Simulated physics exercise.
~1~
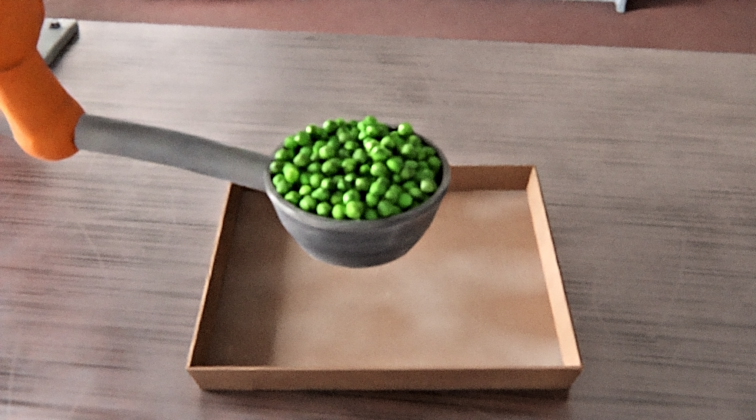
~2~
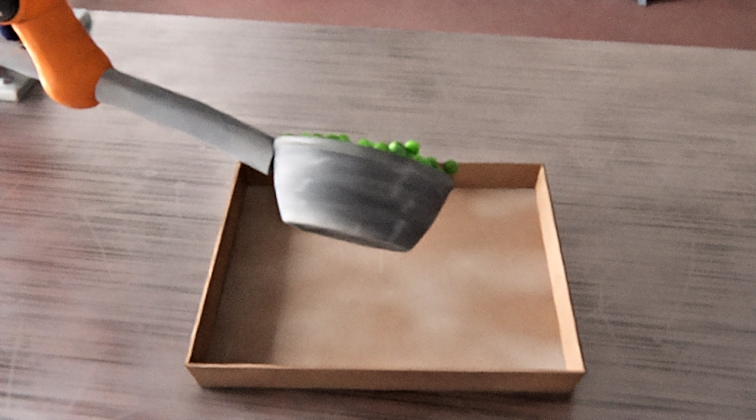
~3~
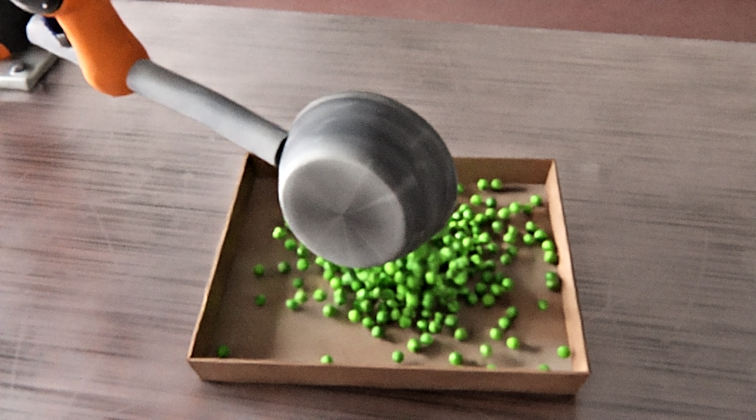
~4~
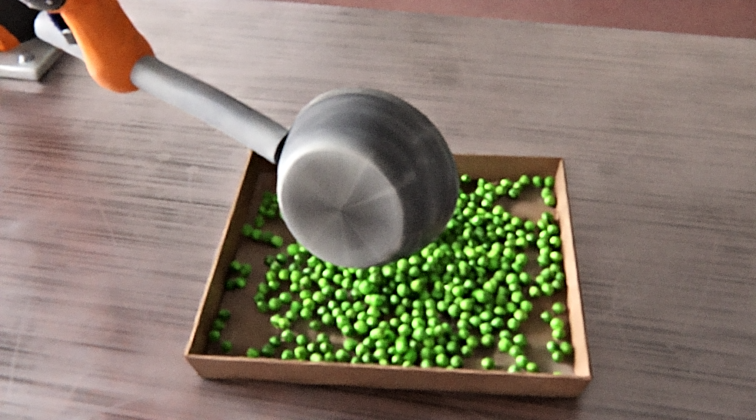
Orange robotic arm tipping a grey ladle of green peas over a shallow brown tray, leaving them spread across its bottom.
